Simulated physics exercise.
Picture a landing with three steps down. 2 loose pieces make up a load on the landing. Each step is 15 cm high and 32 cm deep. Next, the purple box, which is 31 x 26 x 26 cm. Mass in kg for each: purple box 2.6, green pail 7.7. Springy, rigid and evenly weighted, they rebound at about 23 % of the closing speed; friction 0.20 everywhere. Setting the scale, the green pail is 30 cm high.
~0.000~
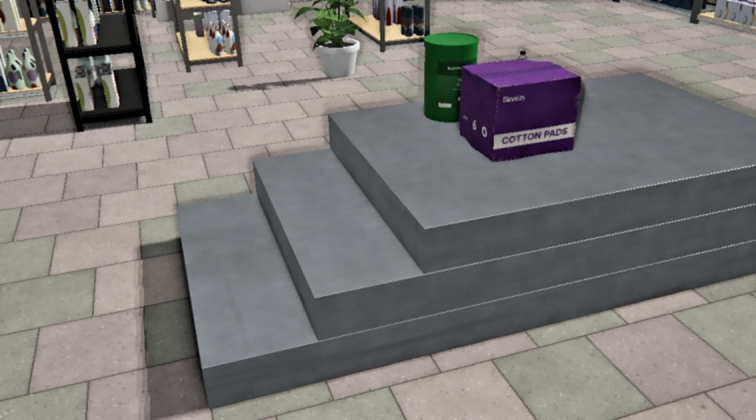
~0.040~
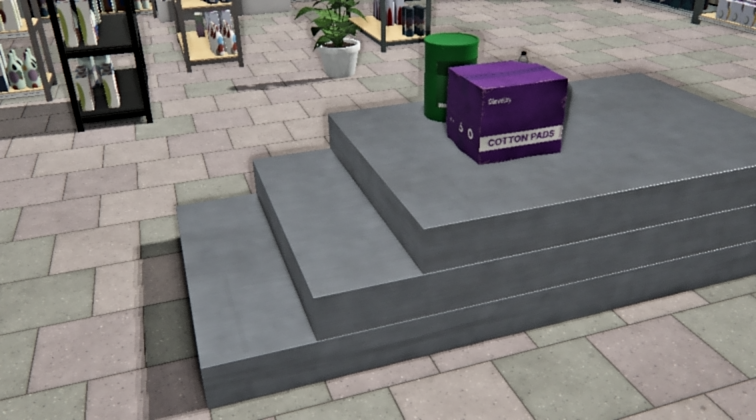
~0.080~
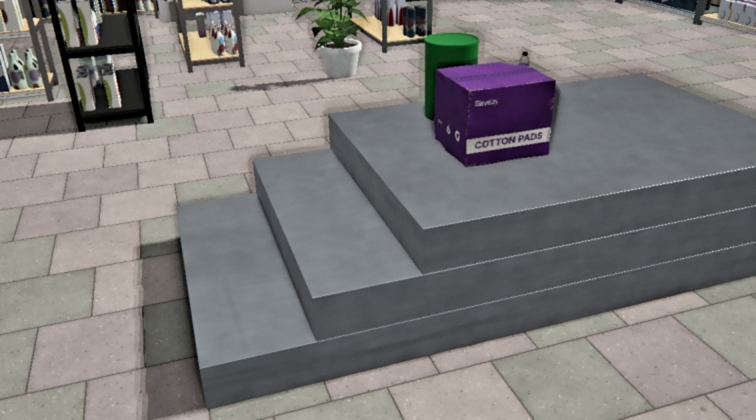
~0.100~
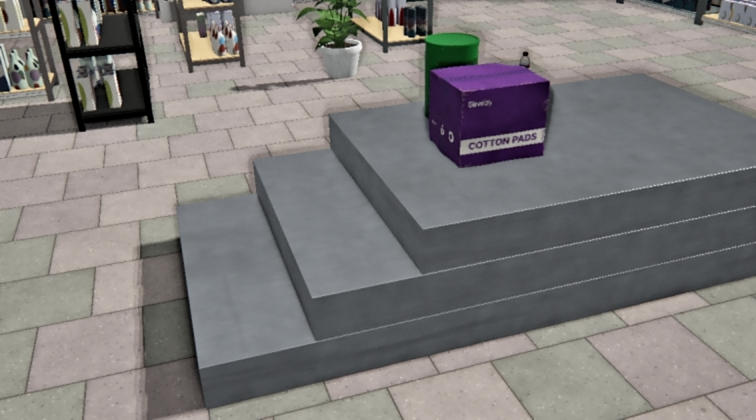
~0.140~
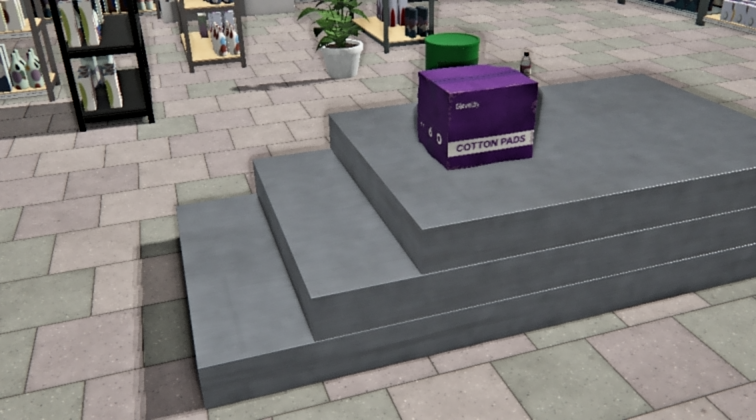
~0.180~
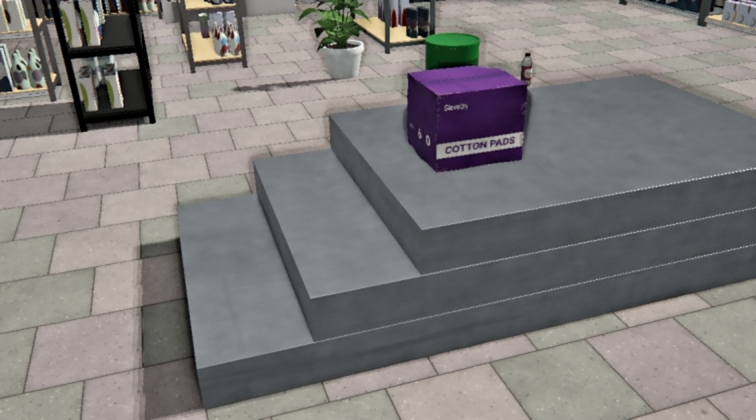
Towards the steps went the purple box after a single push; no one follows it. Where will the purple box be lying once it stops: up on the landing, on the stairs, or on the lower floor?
It should stay on the upper level.
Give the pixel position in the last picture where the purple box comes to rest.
About (401, 125).
Around 0.28 s, edge 25 cm ahead; purple box near (441, 119).
Around 0.38 s, edge 18 cm ahead; purple box near (423, 122).
Around 0.48 s, edge 14 cm ahead; purple box near (410, 123).
Finally (1.0 s), edge 11 cm ahead; green pail still in place (within 12 cm). Final places as that camera would see them, purple box near (401, 125).
